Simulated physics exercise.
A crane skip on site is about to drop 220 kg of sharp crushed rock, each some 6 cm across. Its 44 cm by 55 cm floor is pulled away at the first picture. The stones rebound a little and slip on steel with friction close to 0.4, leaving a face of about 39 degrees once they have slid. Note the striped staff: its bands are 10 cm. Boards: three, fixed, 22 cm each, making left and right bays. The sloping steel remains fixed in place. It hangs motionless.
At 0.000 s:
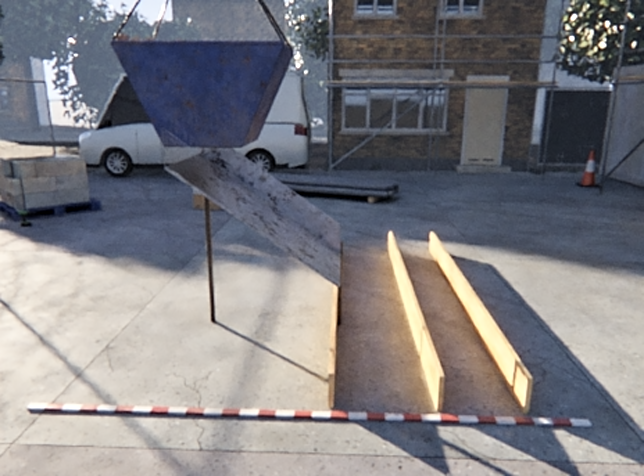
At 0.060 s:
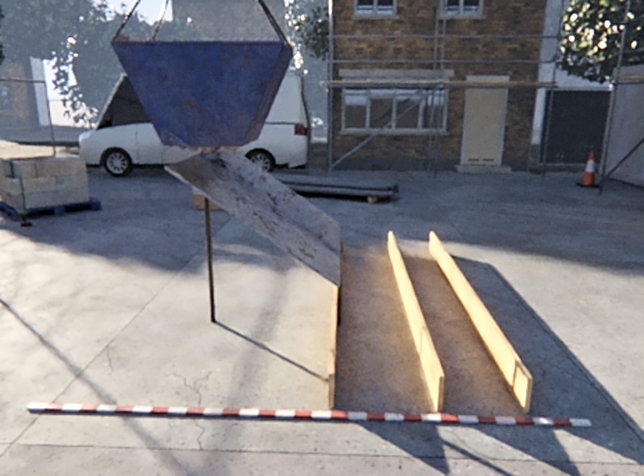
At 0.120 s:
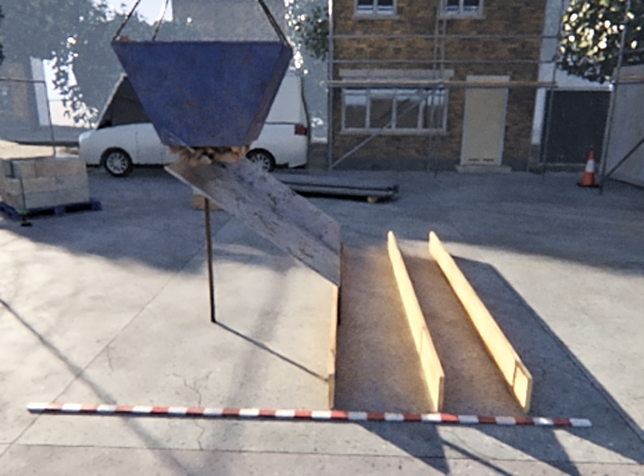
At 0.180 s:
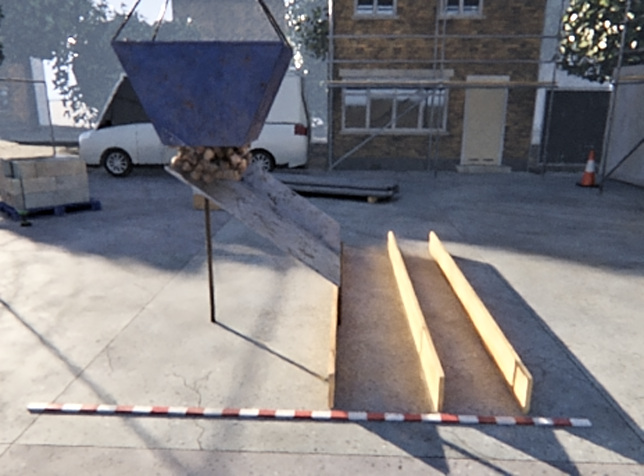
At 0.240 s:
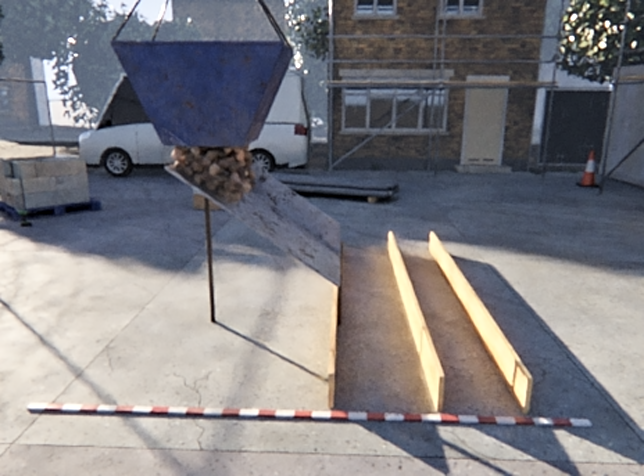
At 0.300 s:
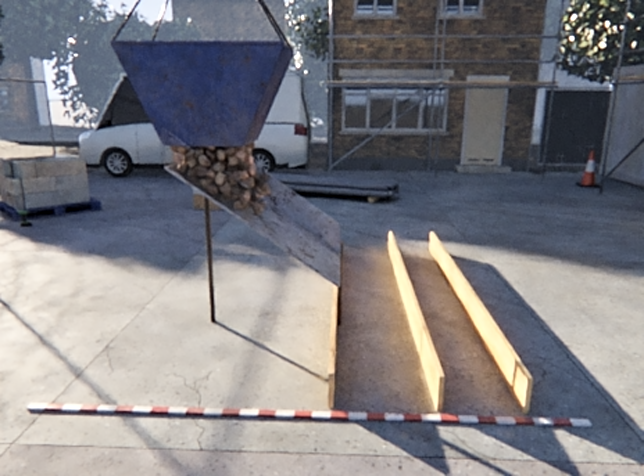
At first, a blue skip hangs motionless above a tilted board, beside low wooden barriers and a red-and-white striped staff on the ground. Then brown chunks of rock emerge from beneath the skip, gather in a thickening cluster on the board's upper end, and spread a short way down its slope to the right.
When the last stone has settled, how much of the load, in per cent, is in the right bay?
Roughly 9 in every hundred.
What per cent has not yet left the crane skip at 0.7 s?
Some 35 per cent is still held.
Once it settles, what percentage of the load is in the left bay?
I'd say close to 90 per cent of the load.
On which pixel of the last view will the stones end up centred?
Middle of load approx at pixel (392, 346).
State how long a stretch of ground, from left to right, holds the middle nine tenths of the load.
Roughly 70 cm.
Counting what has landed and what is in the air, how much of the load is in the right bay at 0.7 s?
By then, 0 %.
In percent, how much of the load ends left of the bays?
Share of load: Near 0 %.
After 0.7 s, 37 % in the crane skip, 56 % on the steel, 2 % falling or lying left of the bays, 6 % falling or lying in the left bay; the stones farthest right are at (399, 324).
After 1.1 s, 9 % in the crane skip, 56 % on the steel, 2 % falling or lying left of the bays, 33 % falling or lying in the left bay; the stones farthest right are at (418, 346).
After 1.7 s, 0 % in the crane skip, 28 % on the steel, 1 % falling or lying left of the bays, 69 % falling or lying in the left bay, 3 % falling or lying in the right bay; the stones farthest right are at (465, 342).
After 2.6 s, 0 % in the crane skip, 1 % falling or lying left of the bays, 91 % falling or lying in the left bay, 8 % falling or lying in the right bay; the stones farthest right are at (486, 358).
After 4.5 s, 0 % in the crane skip, 1 % left of the bays, 91 % in the left bay, 9 % in the right bay; the stones farthest right are at (488, 359).
